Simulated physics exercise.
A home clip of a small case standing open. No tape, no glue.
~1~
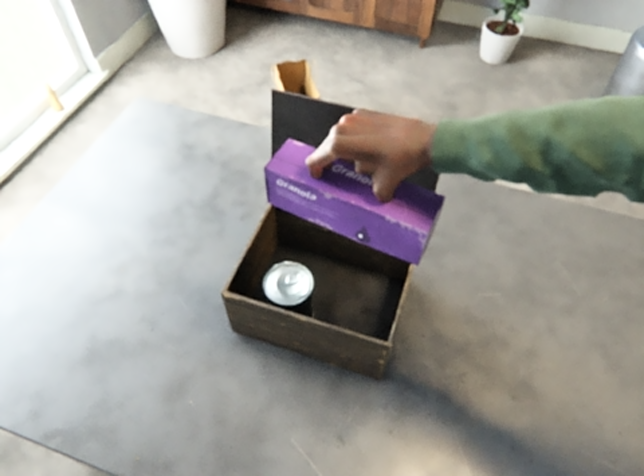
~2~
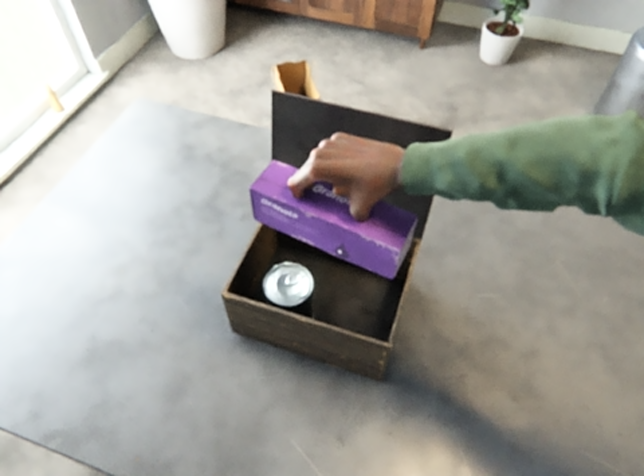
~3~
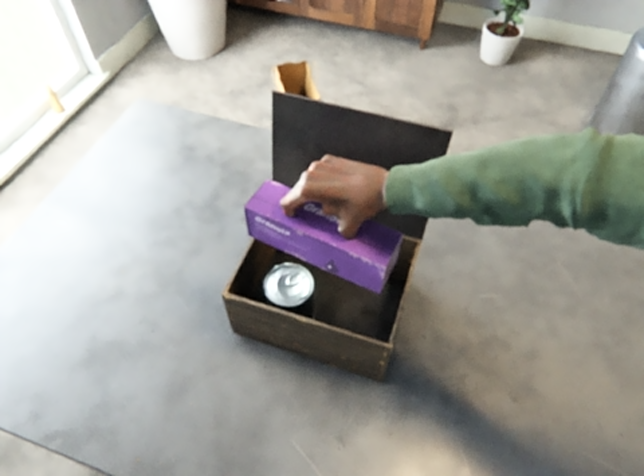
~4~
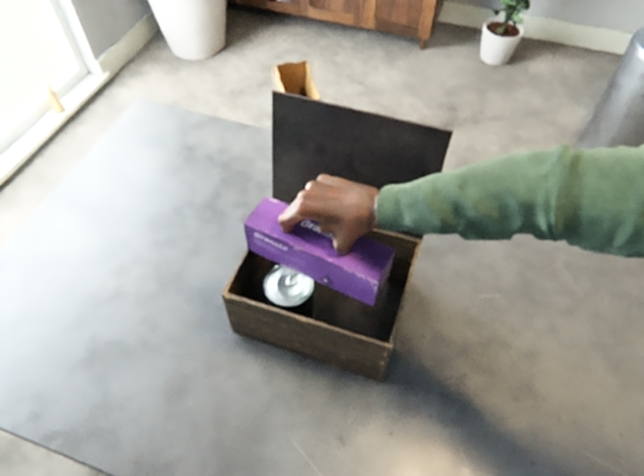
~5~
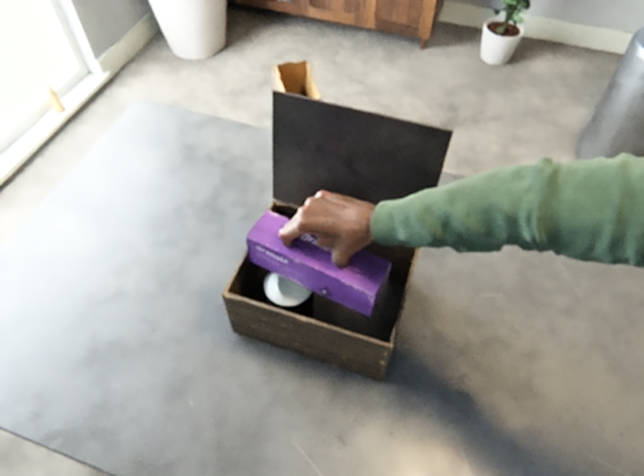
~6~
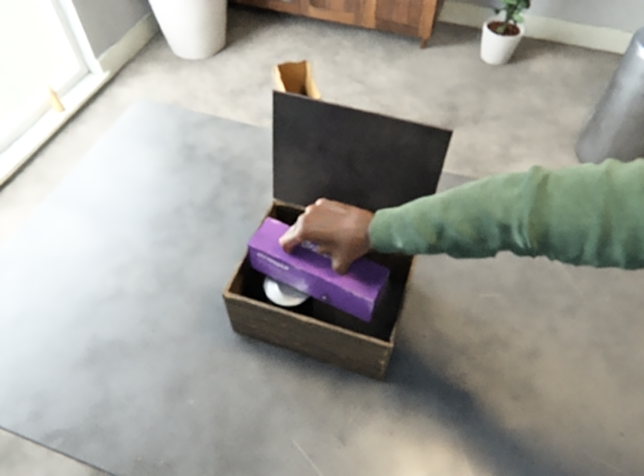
Purple carton gripped from above by a hand in a green sleeve, lowering into an open wooden box beside a can.
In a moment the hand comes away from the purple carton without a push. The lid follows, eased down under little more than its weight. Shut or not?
The lid sits on the rim.
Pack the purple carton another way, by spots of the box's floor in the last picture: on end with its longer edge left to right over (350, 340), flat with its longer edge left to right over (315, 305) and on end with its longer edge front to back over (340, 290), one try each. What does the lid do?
First, it will not close; second, it shuts flat; third, it will not close.
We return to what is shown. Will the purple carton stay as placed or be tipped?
It ends up tilted.
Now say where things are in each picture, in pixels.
The first picture shows coming down; purple carton (351, 200); black tin (290, 300).
The second picture shows coming down; purple carton (331, 218); black tin (290, 300).
The third picture shows coming down; purple carton (322, 235); black tin (290, 301).
The fourth picture shows coming down; purple carton (318, 250); black tin (290, 301).
The fifth picture shows coming down; purple carton (317, 262).
The sixth picture shows put in, still held; purple carton (317, 269).
Then, 1.00 s past the last view, lid starting down; purple carton on its side near (329, 278).
Then, 1.70 s past the last view, lid 48° above the rim; purple carton on its side near (329, 278).
Finally, lid shut; down or leaning hard in the box, purple carton; black tin still in place. Final places as the last picture's camera would see them, purple carton near (329, 278).
